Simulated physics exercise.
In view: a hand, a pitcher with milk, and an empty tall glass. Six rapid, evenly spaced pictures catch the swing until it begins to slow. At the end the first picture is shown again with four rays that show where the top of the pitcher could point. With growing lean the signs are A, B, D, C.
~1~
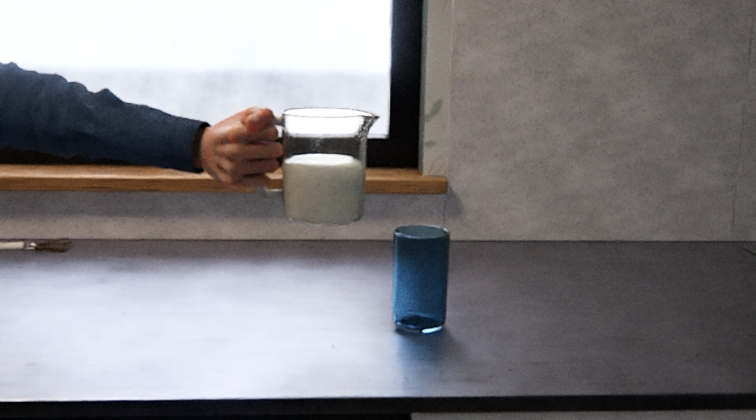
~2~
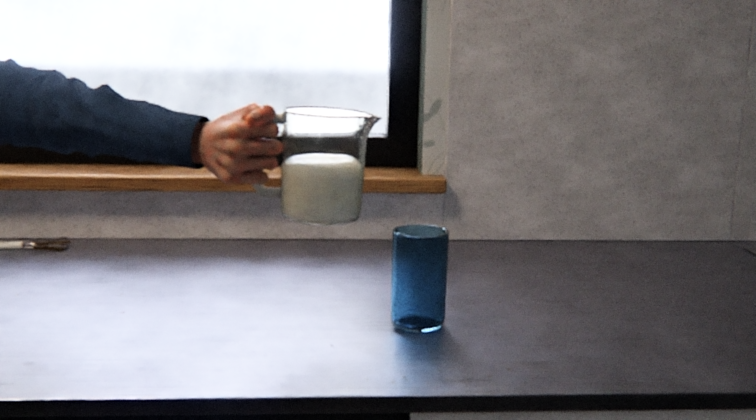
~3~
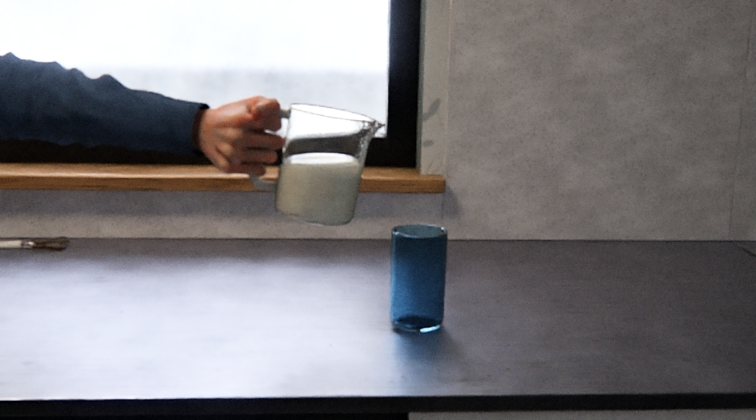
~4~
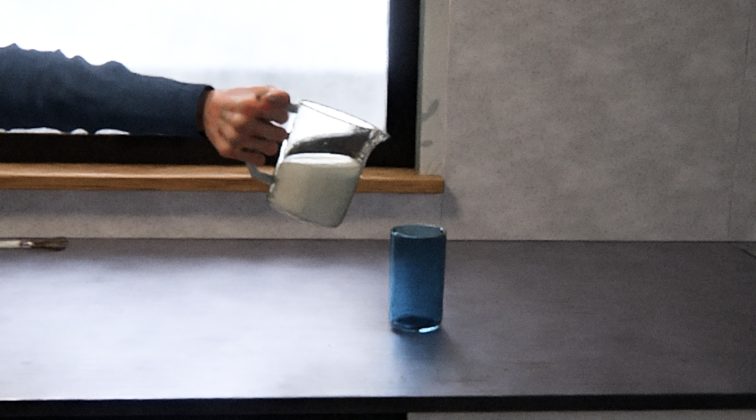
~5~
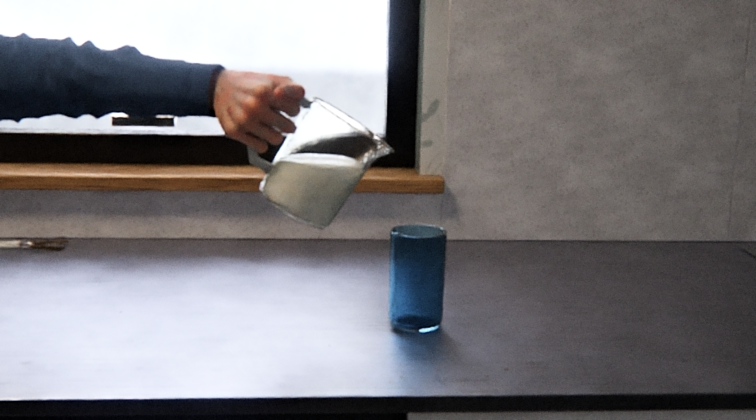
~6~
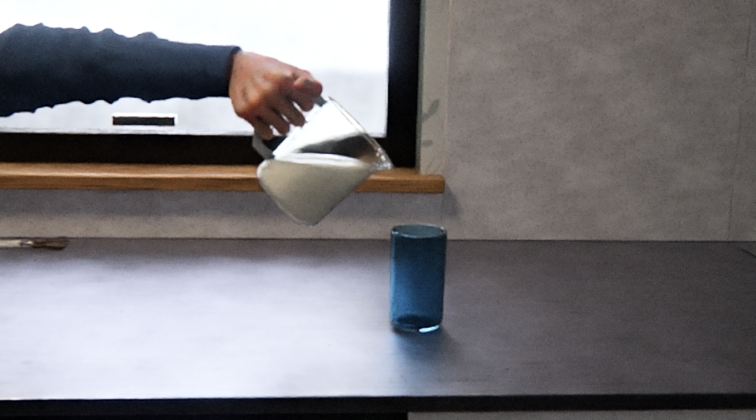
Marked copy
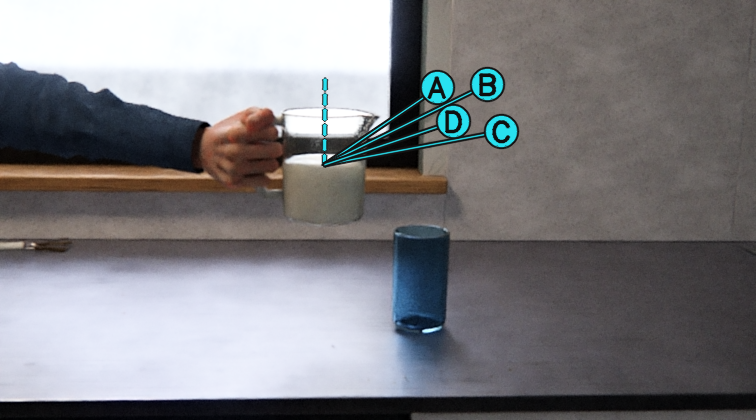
A hand tilts a clear pitcher of milk rightward above an empty blue glass.
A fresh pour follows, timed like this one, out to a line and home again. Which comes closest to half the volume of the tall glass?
The answer is line D.
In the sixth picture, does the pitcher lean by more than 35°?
Yes.
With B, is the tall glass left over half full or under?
Under half.
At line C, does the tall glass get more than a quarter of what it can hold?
Yes, clearly.
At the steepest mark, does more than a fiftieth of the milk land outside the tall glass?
No.
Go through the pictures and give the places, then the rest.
In the first frame, upright, lip at (379, 116); rim of the tall glass round (422, 231); nothing has left yet.
In the second frame, tipped about 2°, lip at (380, 117); nothing has left yet.
In the third frame, tipped about 9°, lip at (384, 124); nothing has left yet.
In the fourth frame, tipped about 19°, lip at (389, 136); nothing has left yet.
In the fifth frame, tipped about 31°, lip at (393, 151); nothing has left yet.
In the sixth frame, tipped about 45°, lip at (394, 167); nothing has left yet.
In cyan, A at (423, 97); B at (472, 91); C at (484, 134); D at (437, 127).
With A, the tall glass ends with about 11 % of what it can hold.
With B, the tall glass ends with about 29 % of what it can hold.
With C, the tall glass ends with about 75 % of what it can hold.
With D, the tall glass ends with about 52 % of what it can hold.
